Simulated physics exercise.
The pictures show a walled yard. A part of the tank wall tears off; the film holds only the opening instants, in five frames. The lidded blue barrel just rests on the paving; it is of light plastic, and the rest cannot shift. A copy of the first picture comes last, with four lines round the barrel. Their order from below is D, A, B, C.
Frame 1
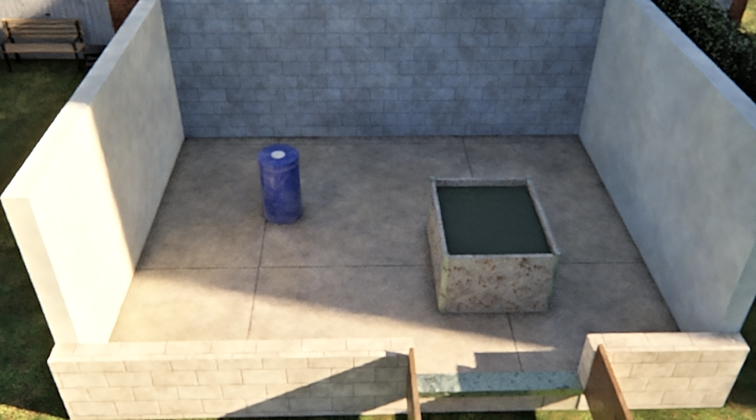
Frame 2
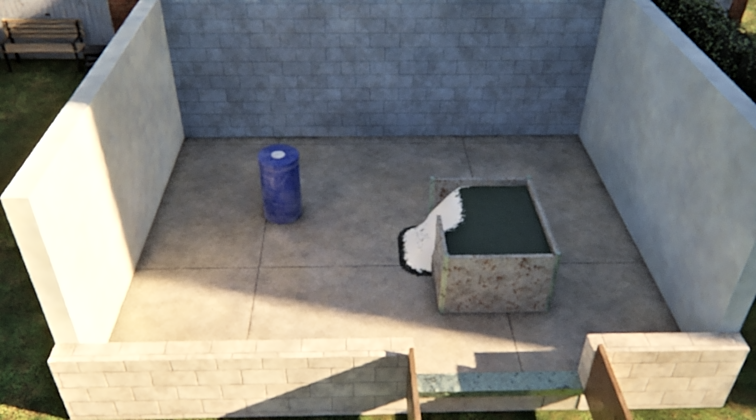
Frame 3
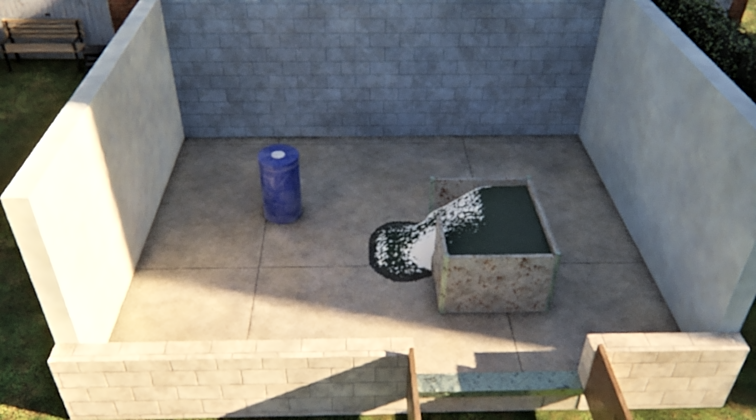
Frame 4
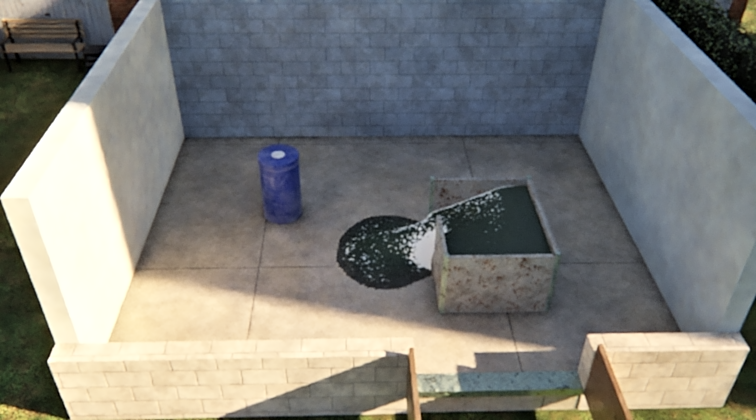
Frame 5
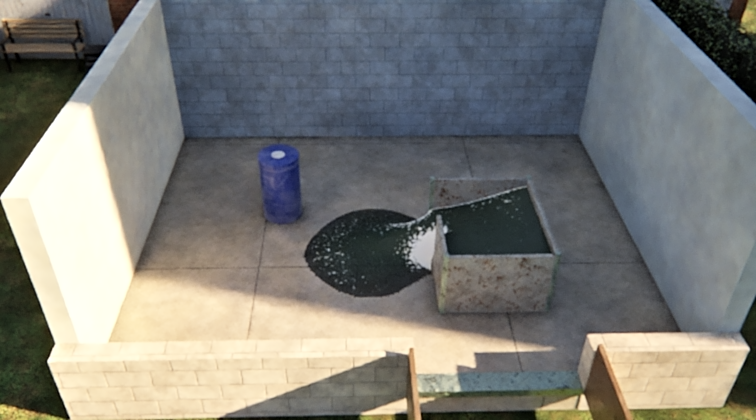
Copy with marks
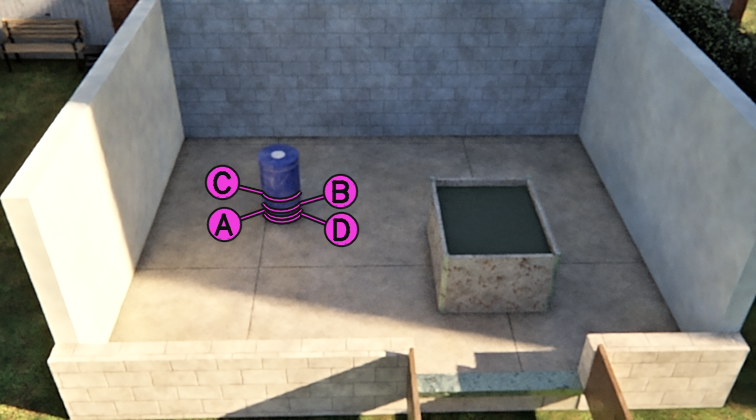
Dark water pouring from the left side of a full stone tank, spreading leftward across a walled yard near a blue barrel.
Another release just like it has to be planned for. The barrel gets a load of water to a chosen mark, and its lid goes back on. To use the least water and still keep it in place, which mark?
Choose C.
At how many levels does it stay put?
One of the four.
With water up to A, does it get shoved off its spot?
Yes, it does.
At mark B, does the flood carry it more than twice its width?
No.
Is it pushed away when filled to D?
Yes.
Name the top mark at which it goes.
B.
On the marked copy, A at (281, 218); B at (281, 211); C at (280, 200); D at (282, 221); from the bottom up D, A, B, C.
For mark A, it is pushed about twice its own width away.
For mark B, it is pushed about half its own width away.
For mark C, it does not move.
For mark D, it is pushed about 4 times its own width away.
